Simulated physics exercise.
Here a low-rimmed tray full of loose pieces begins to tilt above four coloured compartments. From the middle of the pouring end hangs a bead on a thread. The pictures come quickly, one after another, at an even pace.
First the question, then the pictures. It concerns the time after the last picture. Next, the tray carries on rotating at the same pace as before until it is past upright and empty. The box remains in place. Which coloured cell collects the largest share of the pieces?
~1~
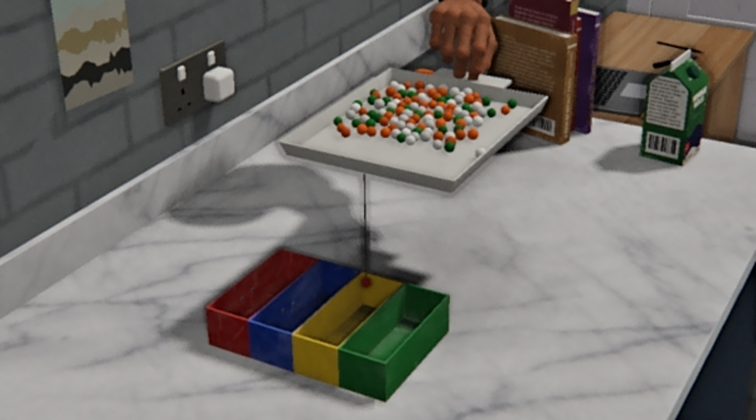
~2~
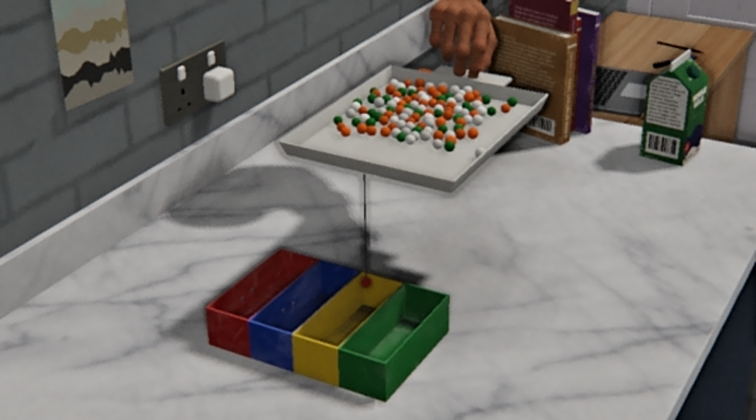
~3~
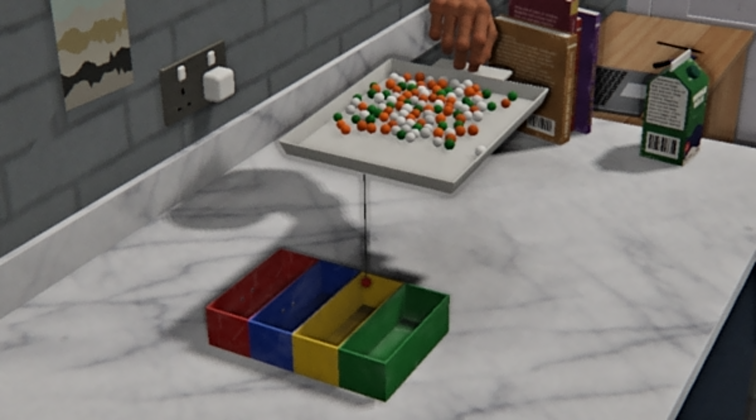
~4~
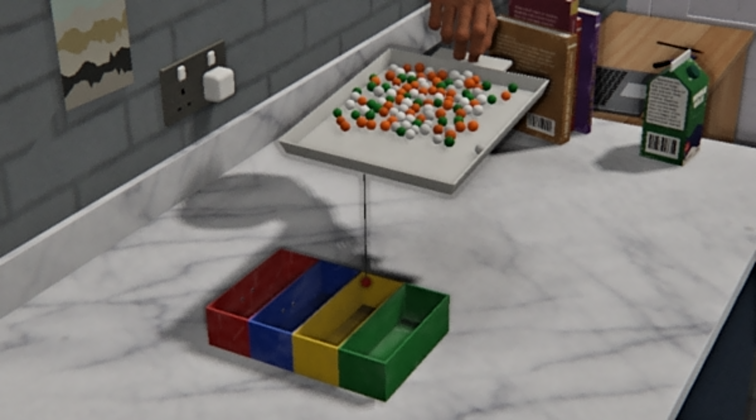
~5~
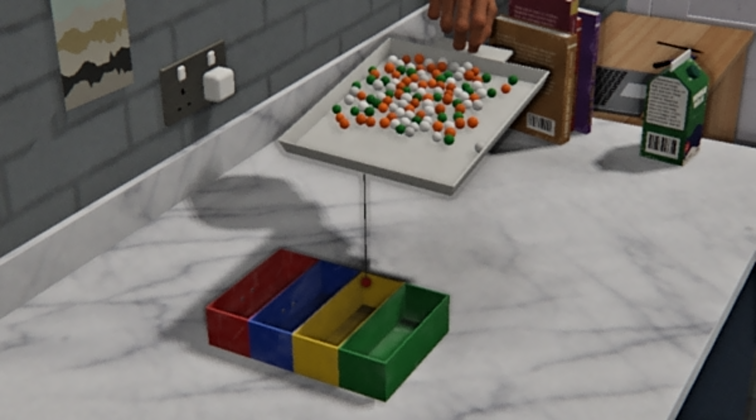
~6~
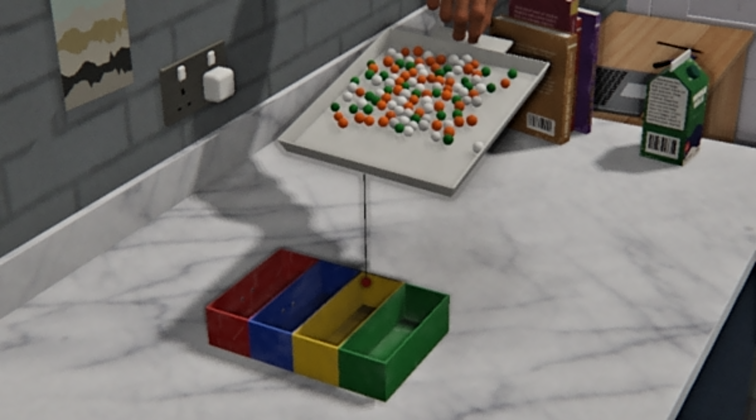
Green.
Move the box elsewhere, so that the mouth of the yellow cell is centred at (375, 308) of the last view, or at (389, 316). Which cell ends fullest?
In the first case it's that green cell, in the second it's that green cell.
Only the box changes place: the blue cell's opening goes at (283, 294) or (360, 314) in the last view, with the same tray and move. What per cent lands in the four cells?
About 40 in a hundred, then about 90 in a hundred.
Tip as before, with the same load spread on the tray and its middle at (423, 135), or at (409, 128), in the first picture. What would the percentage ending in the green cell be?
Respectively 30 and 30 in a hundred.
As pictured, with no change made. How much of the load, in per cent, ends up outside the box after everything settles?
Close to 50 %, give or take.
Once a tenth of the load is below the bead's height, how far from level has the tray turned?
About 45 degrees.
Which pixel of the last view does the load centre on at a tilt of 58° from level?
In the last view the centre sits at roughly (403, 166).
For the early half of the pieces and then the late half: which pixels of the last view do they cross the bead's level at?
Earlier portion about (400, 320); later portion about (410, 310).
Soon after the last picture, tray tipped steeply; most on the tray; a small part in the green cell; a stray few in the yellow cell; a small part falling or outside the box.
A little later, tray tipped right over; about a third in the green cell; about a quarter in the yellow cell; a small part in the blue cell; about half falling or outside the box.
Later still, tray tipped past a quarter turn; about a third in the green cell; about a quarter in the yellow cell; a small part in the blue cell; a stray few in the red cell; about half falling or outside the box.
By the end, tray tipped past a quarter turn; about a third in the green cell; about a quarter in the yellow cell; a small part in the blue cell; a stray few in the red cell; about half outside the box.
